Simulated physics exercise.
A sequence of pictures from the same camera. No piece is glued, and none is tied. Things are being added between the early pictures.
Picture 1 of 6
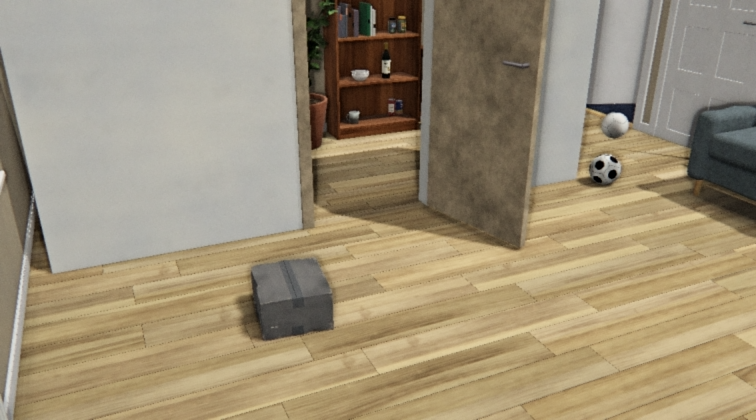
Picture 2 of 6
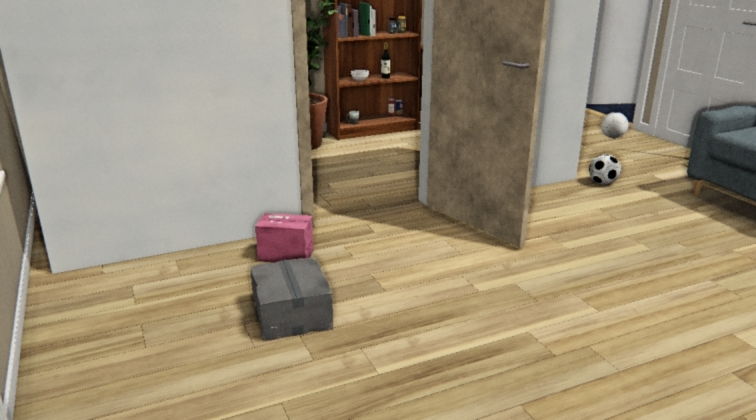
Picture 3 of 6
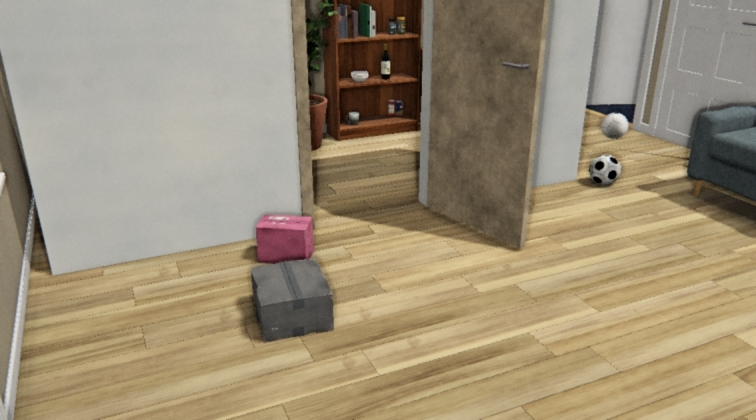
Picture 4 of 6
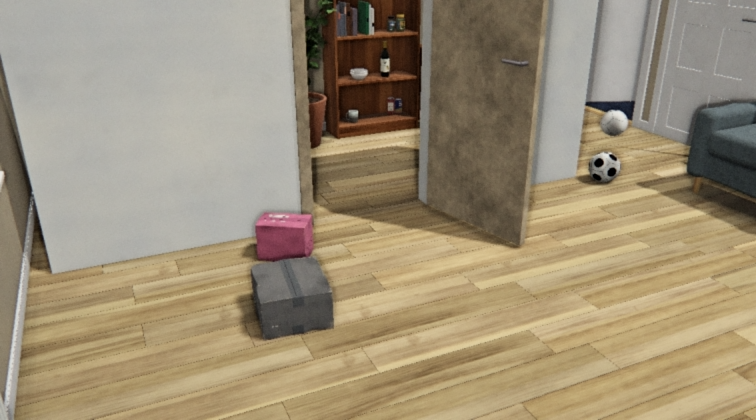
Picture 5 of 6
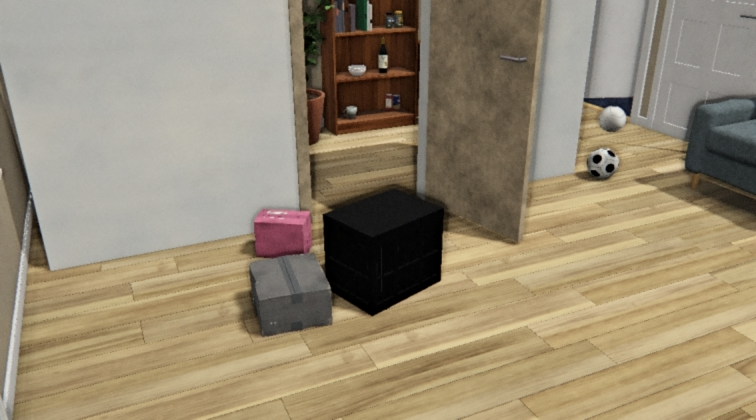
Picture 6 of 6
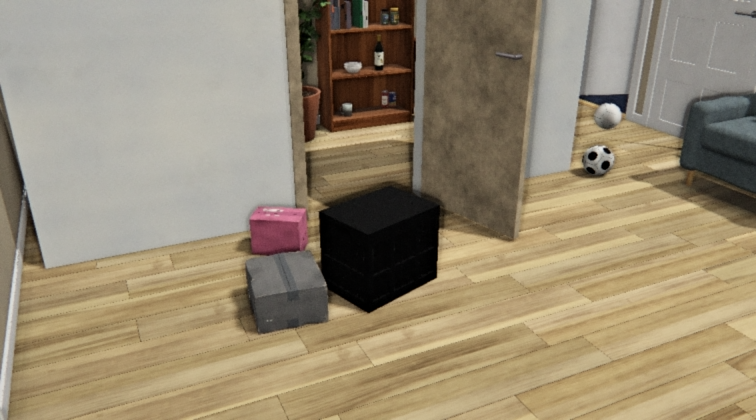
The footage shows a grey box on a wooden floor near a wide-open door, then a pink parcel appears behind it and later a black chest appears to its right, while the door stays still and the view shifts slightly.
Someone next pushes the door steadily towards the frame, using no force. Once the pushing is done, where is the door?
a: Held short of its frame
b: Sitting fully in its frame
Sitting fully in its frame (b).
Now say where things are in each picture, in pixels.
In the first frame, door wide open and still; grey box (291, 297).
In the second frame, door wide open and still; grey box (291, 297); pink parcel (285, 239).
In the third frame, door wide open and still; grey box (291, 298); pink parcel (286, 240).
In the fourth frame, door wide open and still; grey box (291, 296); pink parcel (285, 238).
In the fifth frame, door wide open and still; grey box (289, 292); pink parcel (284, 234).
In the sixth frame, door wide open and still; black chest (380, 246); grey box (286, 290).
Then, 0.70 s after the last picture, door 85° open.
Then, 1.10 s after the last picture, door 63° open.
Then, 1.50 s after the last picture, door 38° open.
Then, 1.90 s after the last picture, door 13° open.
At rest, door 0° open; all 3 in place. Seen from the same camera at the end, black chest near (380, 246).
